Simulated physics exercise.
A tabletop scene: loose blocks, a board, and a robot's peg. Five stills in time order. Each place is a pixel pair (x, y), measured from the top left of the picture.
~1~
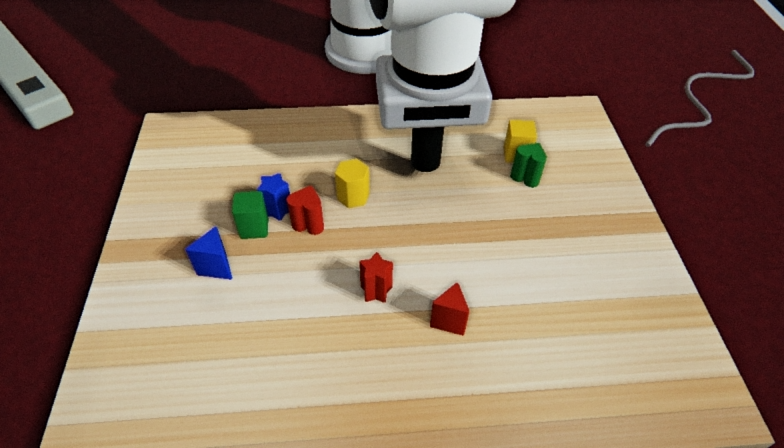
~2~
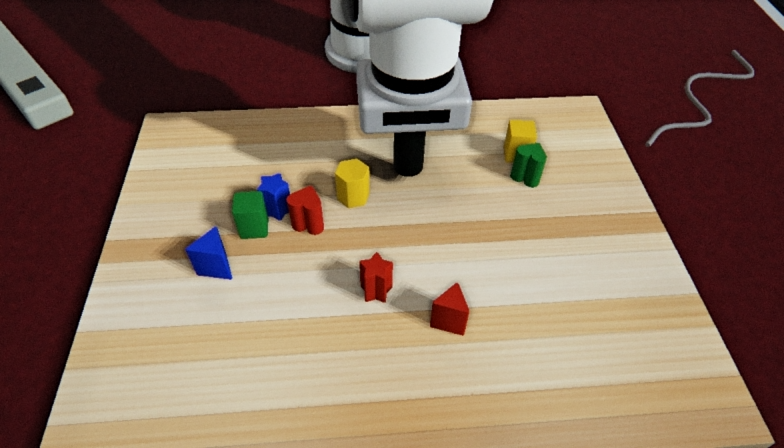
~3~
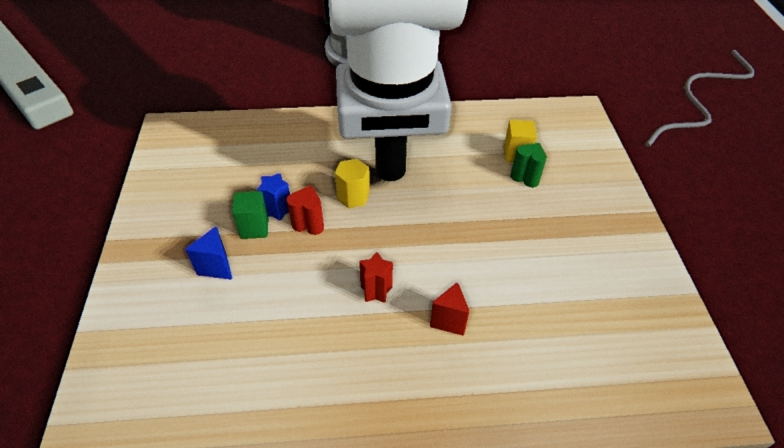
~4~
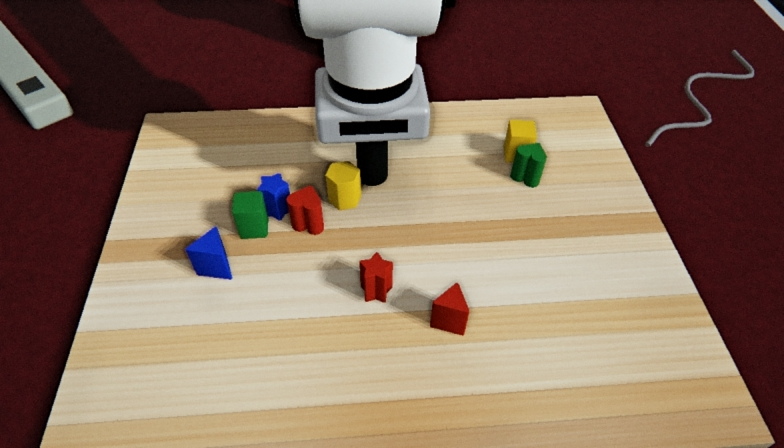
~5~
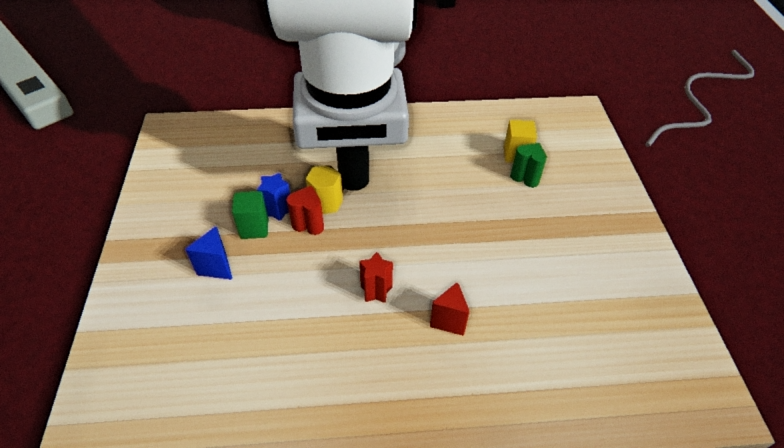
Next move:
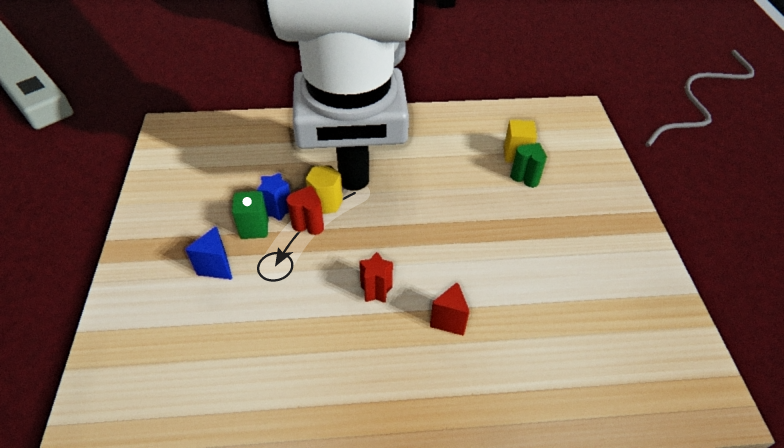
On a wooden tabletop scattered with colourful blocks, a robot's black peg moved left toward the yellow hexagonal block, then pushed it a short way left, up close to the red heart block.
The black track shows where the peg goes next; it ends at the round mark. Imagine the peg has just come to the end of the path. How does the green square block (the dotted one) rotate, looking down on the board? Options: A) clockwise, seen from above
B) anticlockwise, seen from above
Answer: B.
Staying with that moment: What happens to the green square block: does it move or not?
That block will leave its spot.
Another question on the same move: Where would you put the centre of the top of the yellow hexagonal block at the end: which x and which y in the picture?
The middle of its upper face should be somewhere near (265, 196).
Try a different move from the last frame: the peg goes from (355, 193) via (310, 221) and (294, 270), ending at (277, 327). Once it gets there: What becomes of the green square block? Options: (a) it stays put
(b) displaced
That would be b.
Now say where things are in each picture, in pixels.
Lower end of the peg at (426, 162), tops of blocks, green square block at (247, 202), blue star block at (272, 183), red heart block at (305, 198), yellow hexagonal block at (352, 170), in the first picture.
Peg at (408, 167), blocks as before, in the second picture.
Peg at (391, 171), blocks as before, in the third picture.
Peg at (373, 176), yellow hexagonal block at (343, 172), in the fourth picture.
Peg at (354, 180), green square block at (247, 202), blue star block at (272, 183), red heart block at (305, 198), yellow hexagonal block at (323, 176), in the fifth picture.
The drawn path runs from (355, 193) by way of (323, 211) and (296, 236) to (275, 266); the dot is on the green square block.
The first path, step by step. One third of the way, peg at (321, 199); green square block at (240, 203), turned 25° anticlockwise; blue star block at (257, 182), turned 25° clockwise; red heart block at (280, 211), turned 65° anticlockwise; yellow hexagonal block at (287, 187), turned 40° clockwise.
Two thirds of the way, peg at (293, 224); green square block at (230, 204), turned 55° anticlockwise; blue star block at (245, 180), turned 50° clockwise; red heart block at (259, 226), turned 65° anticlockwise; yellow hexagonal block at (265, 196), turned 75° clockwise.
At the end, peg at (272, 254); green square block at (230, 204), turned 55° anticlockwise; blue star block at (245, 180), turned 50° clockwise; red heart block at (233, 245); yellow hexagonal block at (265, 196), turned 75° clockwise.
